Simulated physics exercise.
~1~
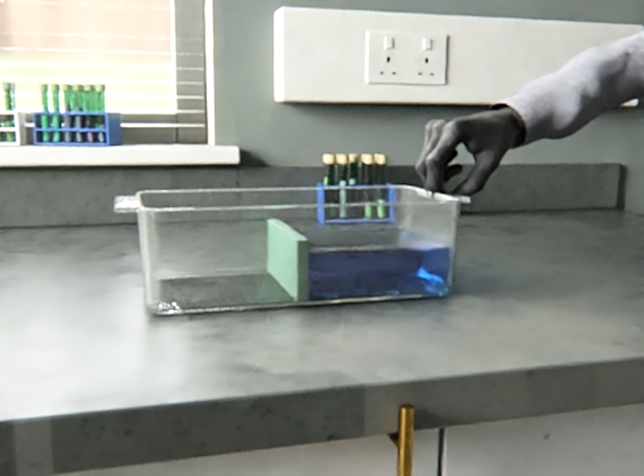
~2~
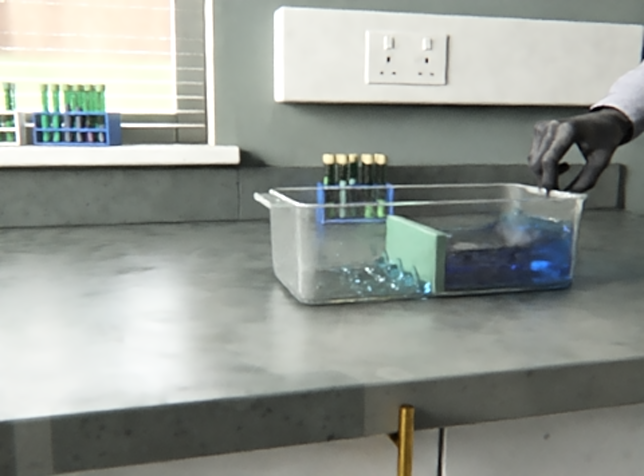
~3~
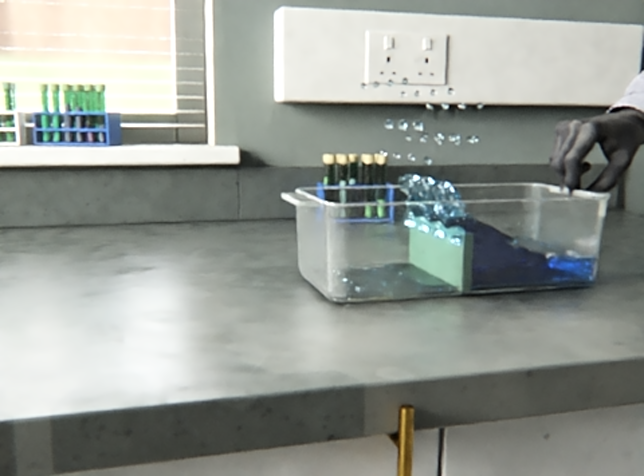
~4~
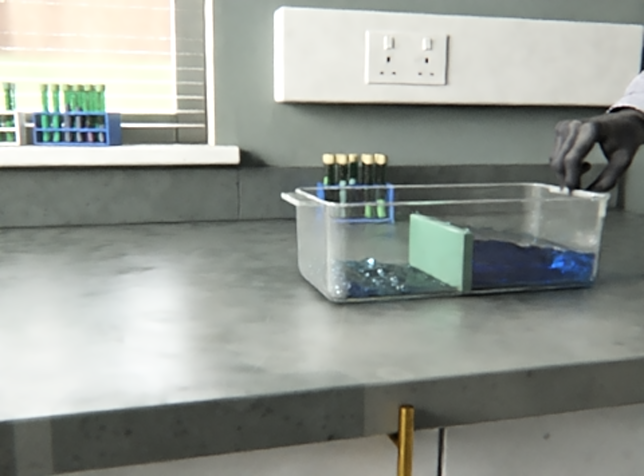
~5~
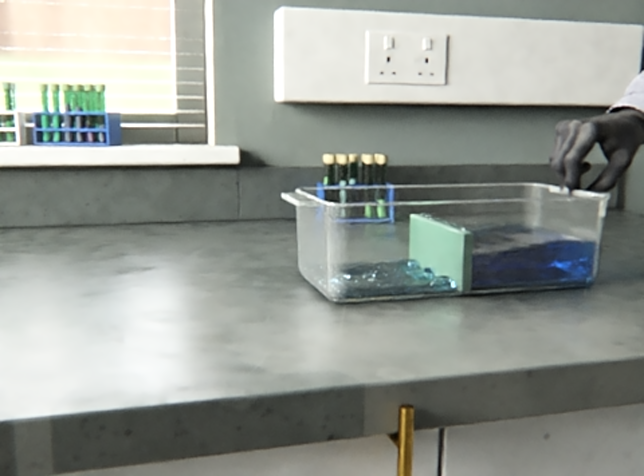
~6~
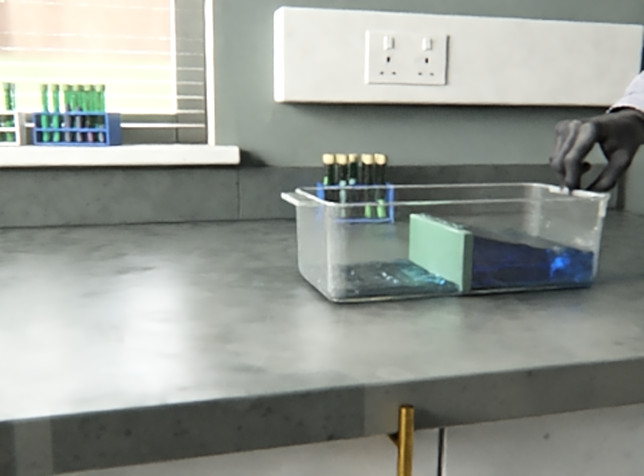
In the video, a dark hand slides a clear tub with a green divider right across a grey worktop, and blue water surges over the divider, throwing droplets upward. The tub stops, leaving a shallow layer in the left part and most water on the right.
